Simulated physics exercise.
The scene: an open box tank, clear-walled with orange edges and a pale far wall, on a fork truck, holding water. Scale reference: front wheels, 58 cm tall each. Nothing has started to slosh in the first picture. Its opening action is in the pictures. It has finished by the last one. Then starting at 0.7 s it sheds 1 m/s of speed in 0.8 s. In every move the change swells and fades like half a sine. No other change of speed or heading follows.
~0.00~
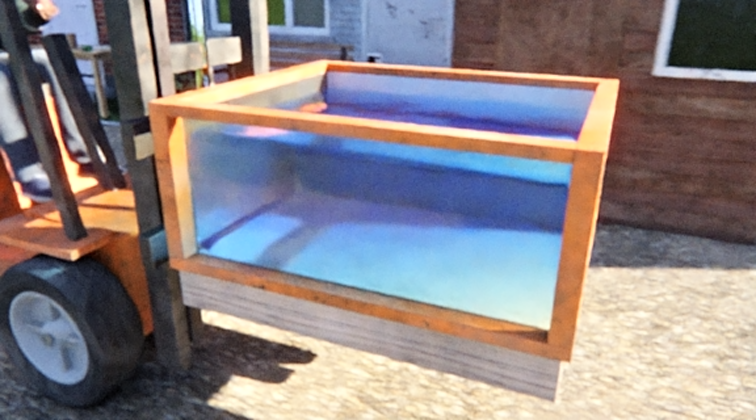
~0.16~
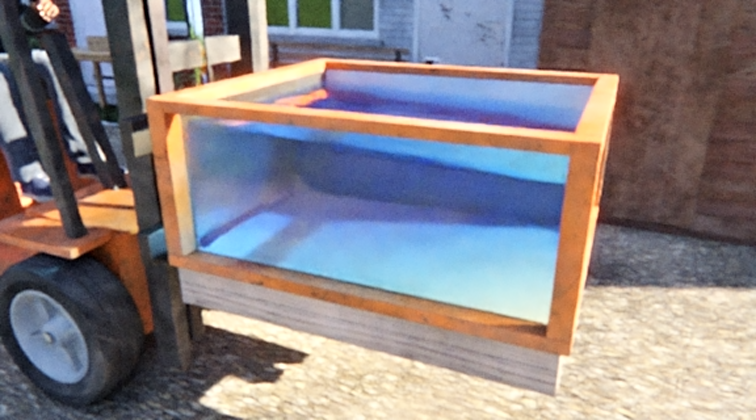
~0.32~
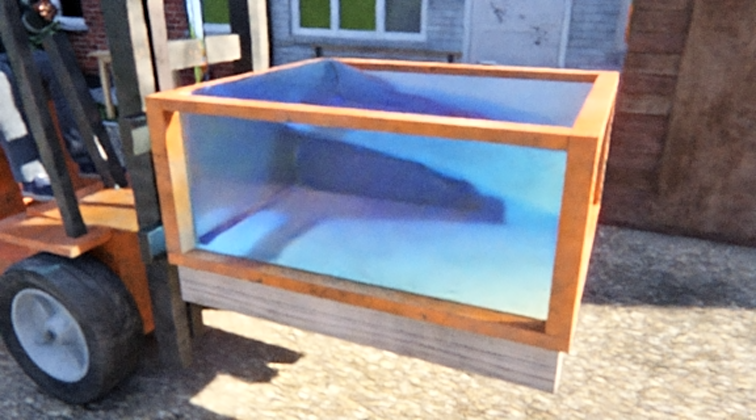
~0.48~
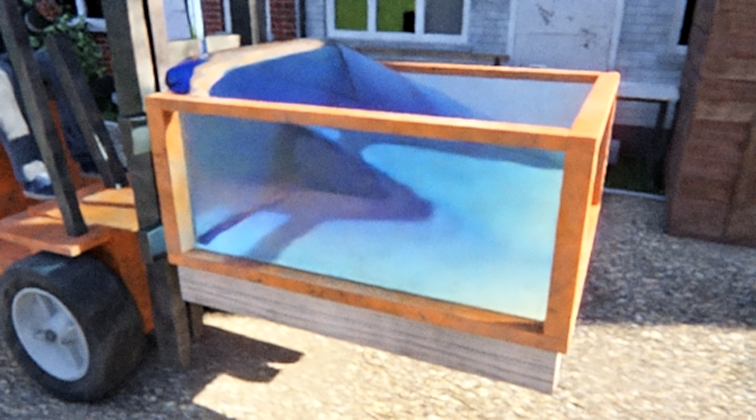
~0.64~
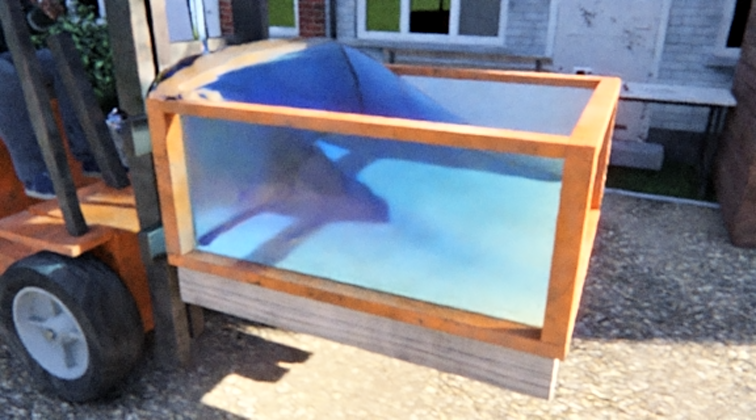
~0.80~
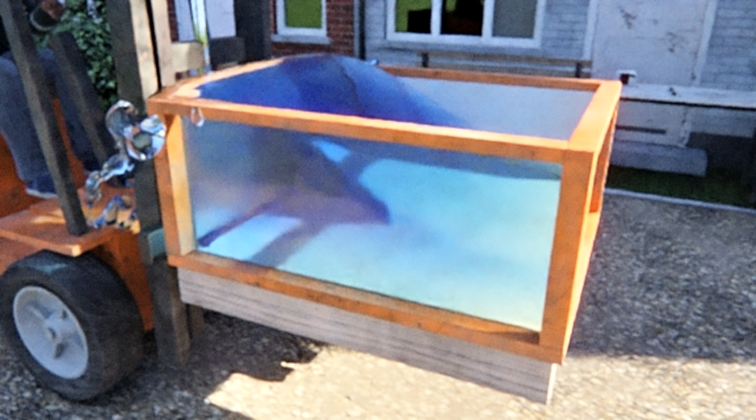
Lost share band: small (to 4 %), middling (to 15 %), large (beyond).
Middling.
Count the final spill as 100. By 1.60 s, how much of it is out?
Some 100 percent has come out by that time.
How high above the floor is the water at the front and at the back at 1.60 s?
Some 34 cm in front and some 34 cm behind.
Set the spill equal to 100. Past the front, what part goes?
Share: Near 0%.
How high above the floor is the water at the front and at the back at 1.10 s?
At the front 36 cm, at the back 40 cm.
Then, 1.10 s in, front 36 cm, middle 34 cm, back 41 cm above the floor; the loss stands at 9 per cent, over the back.
Then, 1.60 s in, front 33 cm, middle 38 cm, back 33 cm above the floor; the loss stands at 10 per cent, over the back.
Then, 2.10 s in, front 34 cm, middle 33 cm, back 40 cm above the floor; the loss stands at 10 per cent, over the back.
Then, 4.49 s in, the loss stands at 10 per cent, over the back, 37 of 379 litres.
